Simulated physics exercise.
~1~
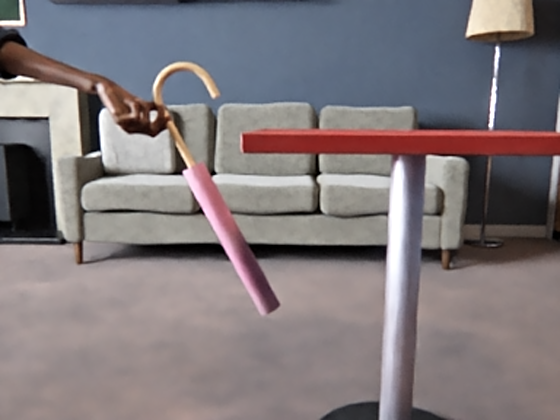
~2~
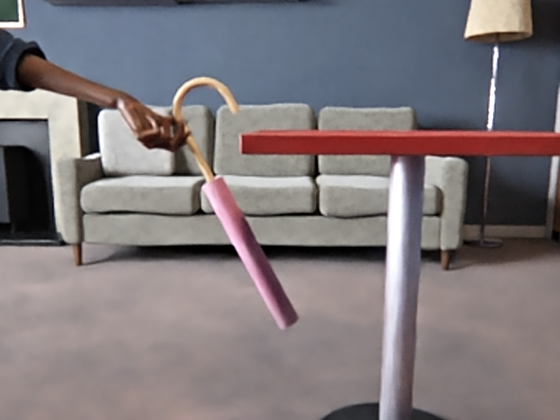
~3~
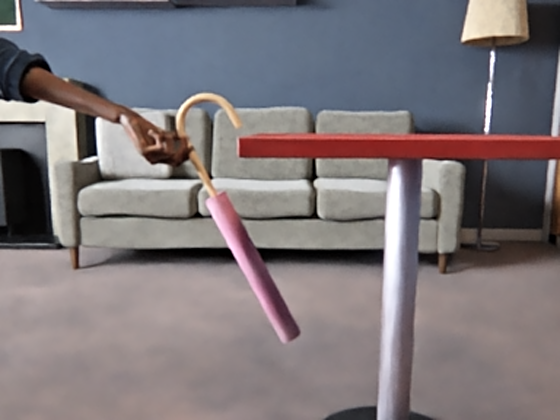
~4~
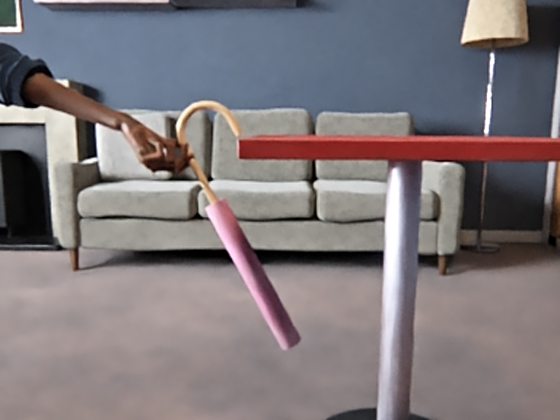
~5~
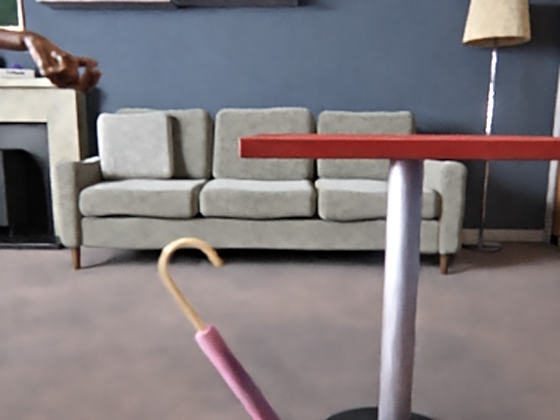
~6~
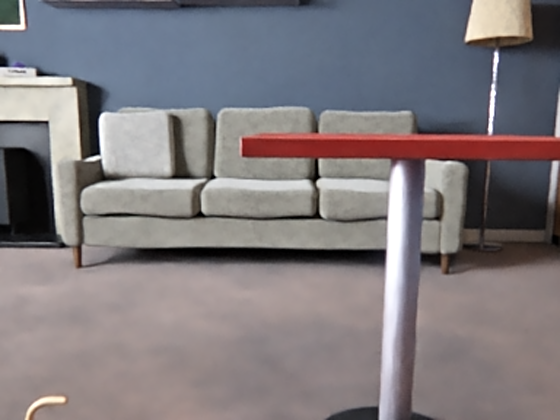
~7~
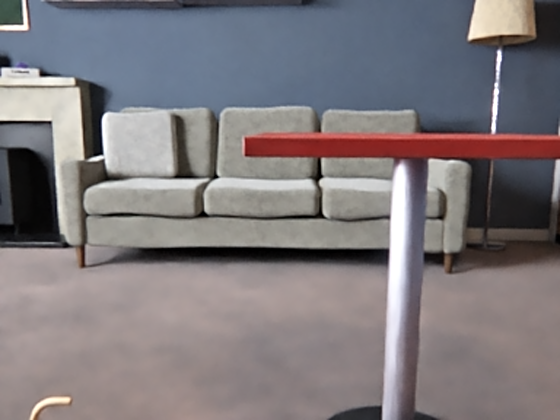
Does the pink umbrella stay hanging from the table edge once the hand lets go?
No, the umbrella slips off the edge and drops, leaving only part of its handle visible low at the left.
At first, a hand reaching in from the left holds a pink umbrella by its curved wooden handle, beside a red-topped table in front of a grey sofa. The hand moves the umbrella right and down until the tip of the crook meets the near end of the tabletop. It pauses there briefly, the pink part slanting down to the right. Then the hand lets go and draws back to the left, and the umbrella drops past the edge. It ends low at the left, with only part of its handle in view, while the table stays in place.
